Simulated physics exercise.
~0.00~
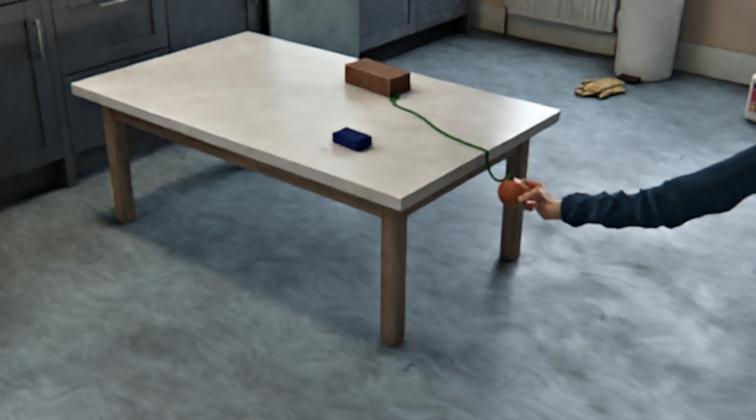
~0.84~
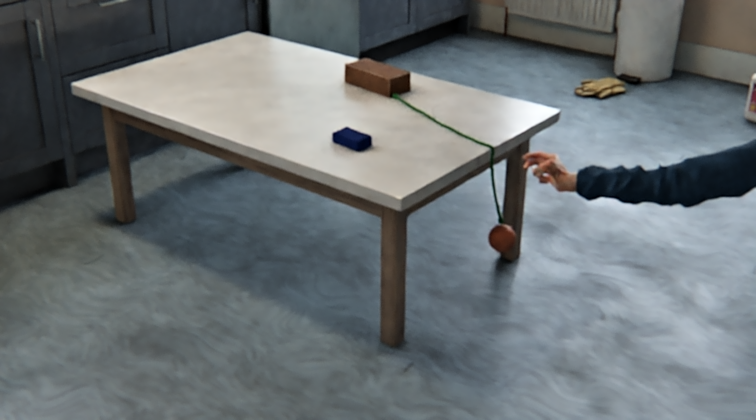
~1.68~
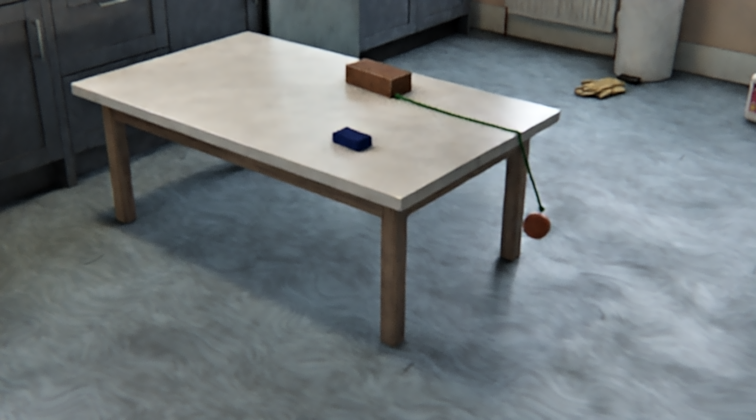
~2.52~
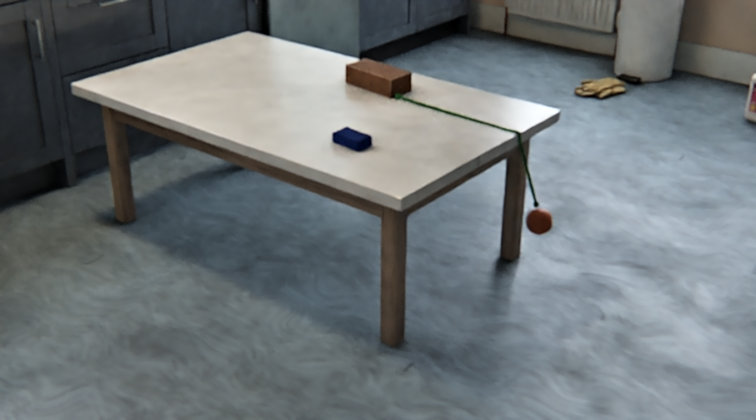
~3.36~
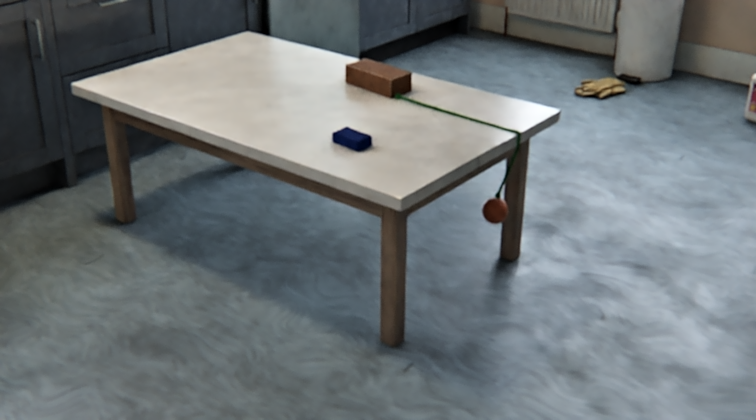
An orange tied to a green cord is held by a hand in a dark blue sleeve beside the right end of a pale-topped wooden table, seen from above in a room with a grey-blue floor and dark cabinets. The cord runs over the edge to a reddish-brown brick near the far side, while a small blue sponge rests nearer the front. The hand lets go and draws back, and the orange drops, pulling the cord straighter. It swings right, then back left, still hanging above the floor, while brick and sponge stay put.
